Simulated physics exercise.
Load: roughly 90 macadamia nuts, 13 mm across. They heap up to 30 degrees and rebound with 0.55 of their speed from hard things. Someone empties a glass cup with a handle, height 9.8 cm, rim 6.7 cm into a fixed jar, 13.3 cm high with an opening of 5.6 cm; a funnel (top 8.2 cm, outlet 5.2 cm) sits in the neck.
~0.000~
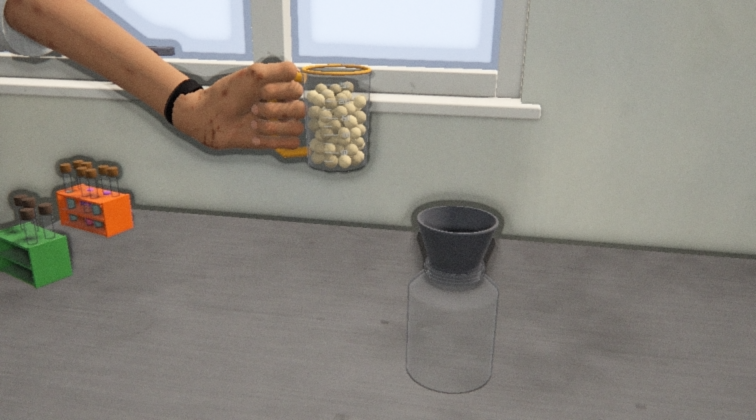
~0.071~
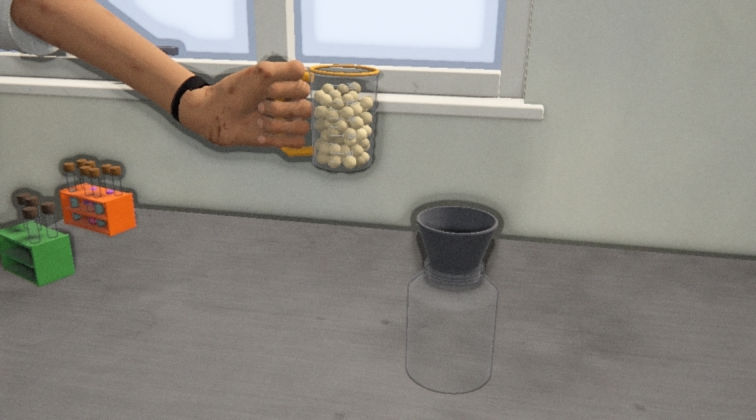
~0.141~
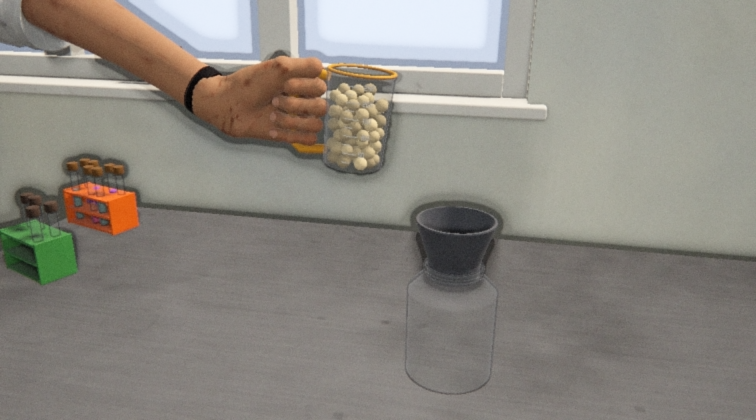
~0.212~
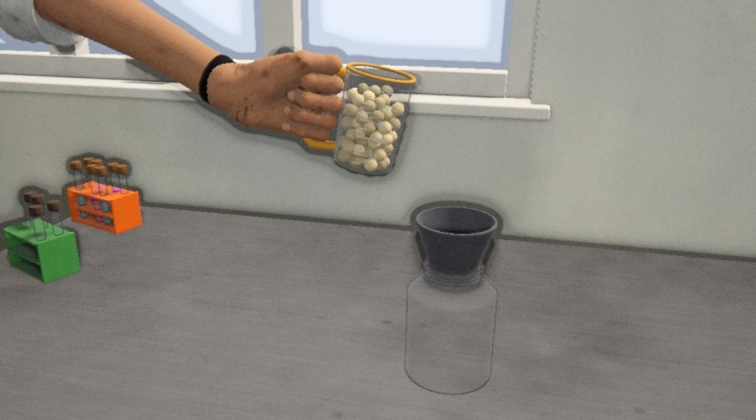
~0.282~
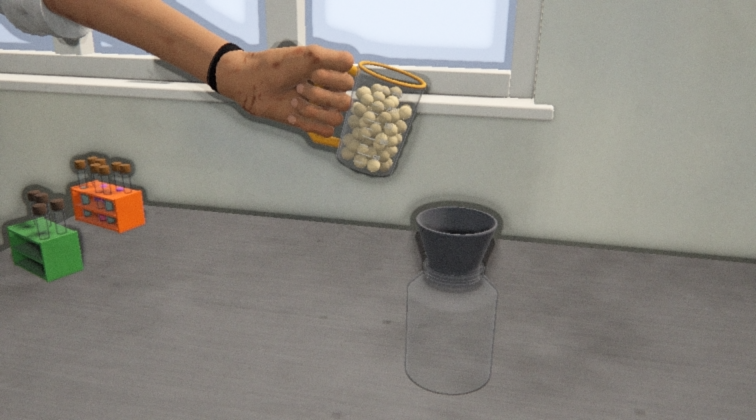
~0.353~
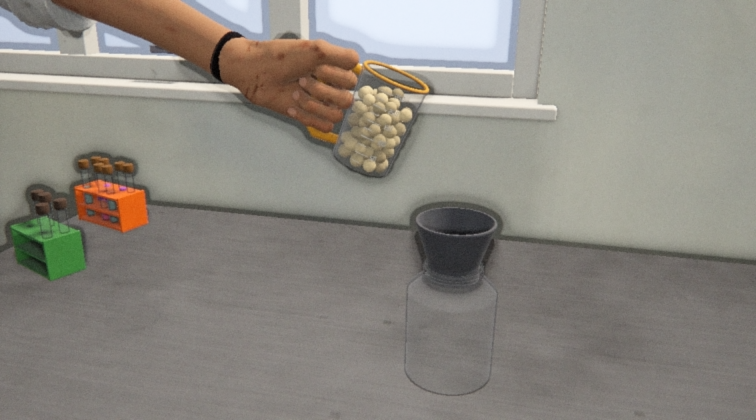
Glass cup of round, pale nuts shifting slightly right in a hand, then tilting gradually rightward above a funnel-topped clear jar.
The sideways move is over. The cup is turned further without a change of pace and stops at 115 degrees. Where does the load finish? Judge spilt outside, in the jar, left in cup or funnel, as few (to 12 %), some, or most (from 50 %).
Spilt outside: Few; in the jar: Most; left in cup or funnel: Few.
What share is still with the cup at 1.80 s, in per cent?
Some 25 per cent of the load.
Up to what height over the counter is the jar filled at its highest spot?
Roughly 4.5 cm.
After 0.94 s, tilt 66 degrees; the cup holds 100 %, the jar 0 %.
After 1.32 s, tilt 95 degrees; the cup holds 100 %, the jar 0 %.
After 1.80 s, tilt 115 degrees; the cup holds 25 %, the jar 50 %.
By 2.8 s all is still; spilt 0 %, jar 100 %, still above 0 %.
